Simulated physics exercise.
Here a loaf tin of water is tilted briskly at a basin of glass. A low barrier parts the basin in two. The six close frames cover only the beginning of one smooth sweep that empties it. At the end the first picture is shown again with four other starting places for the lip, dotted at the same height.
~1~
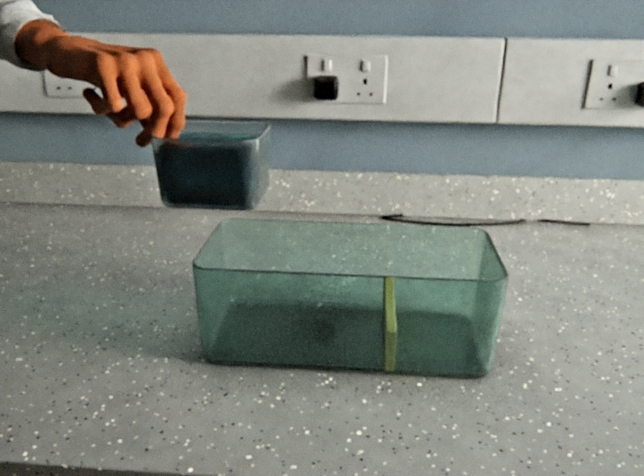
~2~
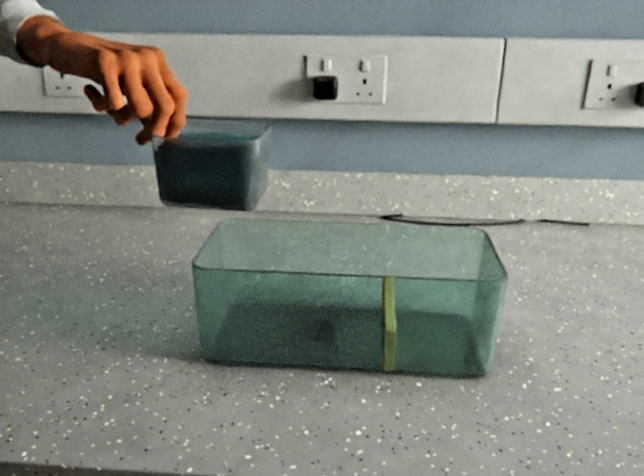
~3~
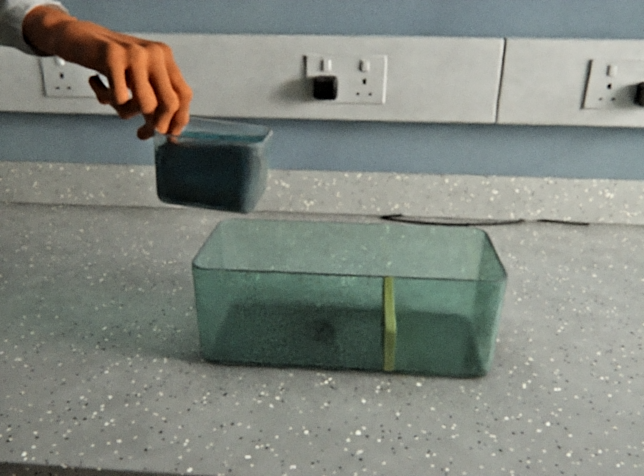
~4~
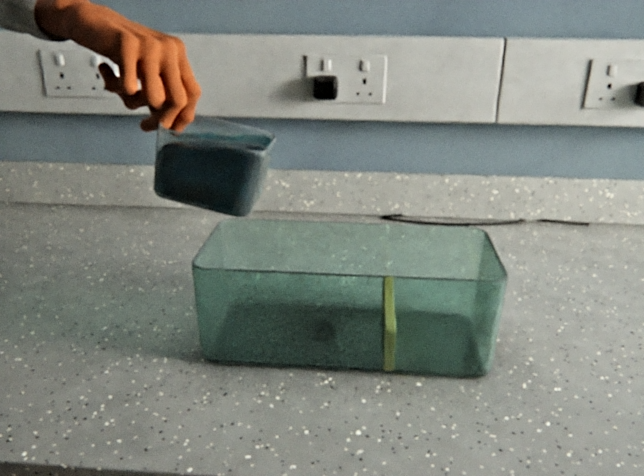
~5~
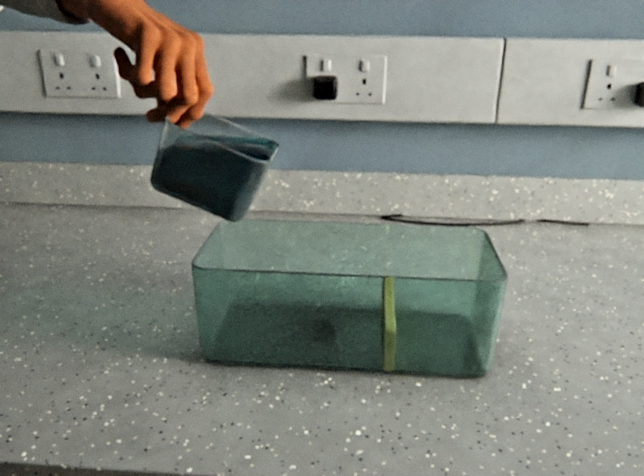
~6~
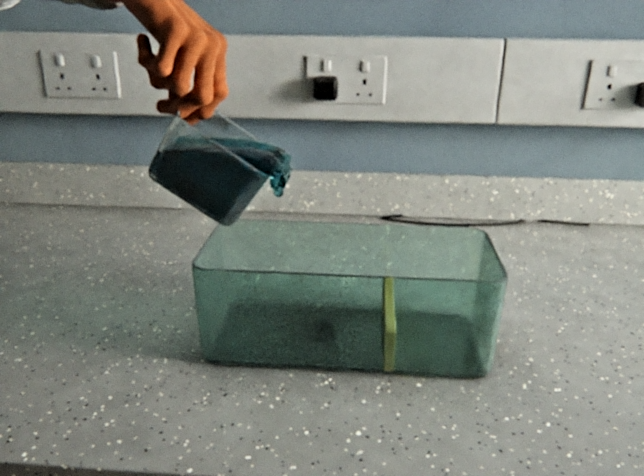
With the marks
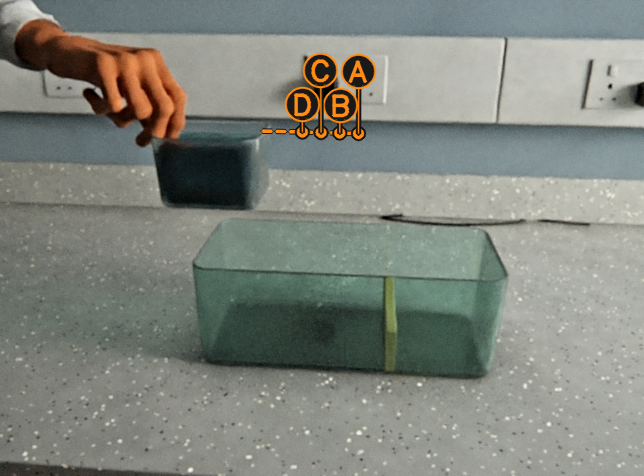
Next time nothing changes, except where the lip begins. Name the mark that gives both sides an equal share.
B beats the others.
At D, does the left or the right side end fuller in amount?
The left one.
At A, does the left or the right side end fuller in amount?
The right side.
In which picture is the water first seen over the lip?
Picture 5.
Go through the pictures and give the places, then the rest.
Upright, lip at (263, 131); basin from (204, 357) to (491, 373); top of the wall at (390, 301); nothing has left yet.
Upright, lip at (263, 132); nothing has left yet.
Tipped about 6°, lip at (266, 136); nothing has left yet.
Tipped about 13°, lip at (269, 143); nothing has left yet.
Tipped about 22°, lip at (272, 152); water is over the lip, down to (272, 152).
Tipped about 34°, lip at (274, 164); water is over the lip, down to (283, 187).
On the marked copy, A at (358, 133); B at (339, 133); C at (321, 132); D at (302, 132).
Choosing A, about 28 % ends left of the wall and 72 % right of it.
Choosing B, about 44 % ends left of the wall and 56 % right of it.
Choosing C, about 80 % ends left of the wall and 20 % right of it.
Choosing D, about 96 % ends left of the wall and 3 % right of it.
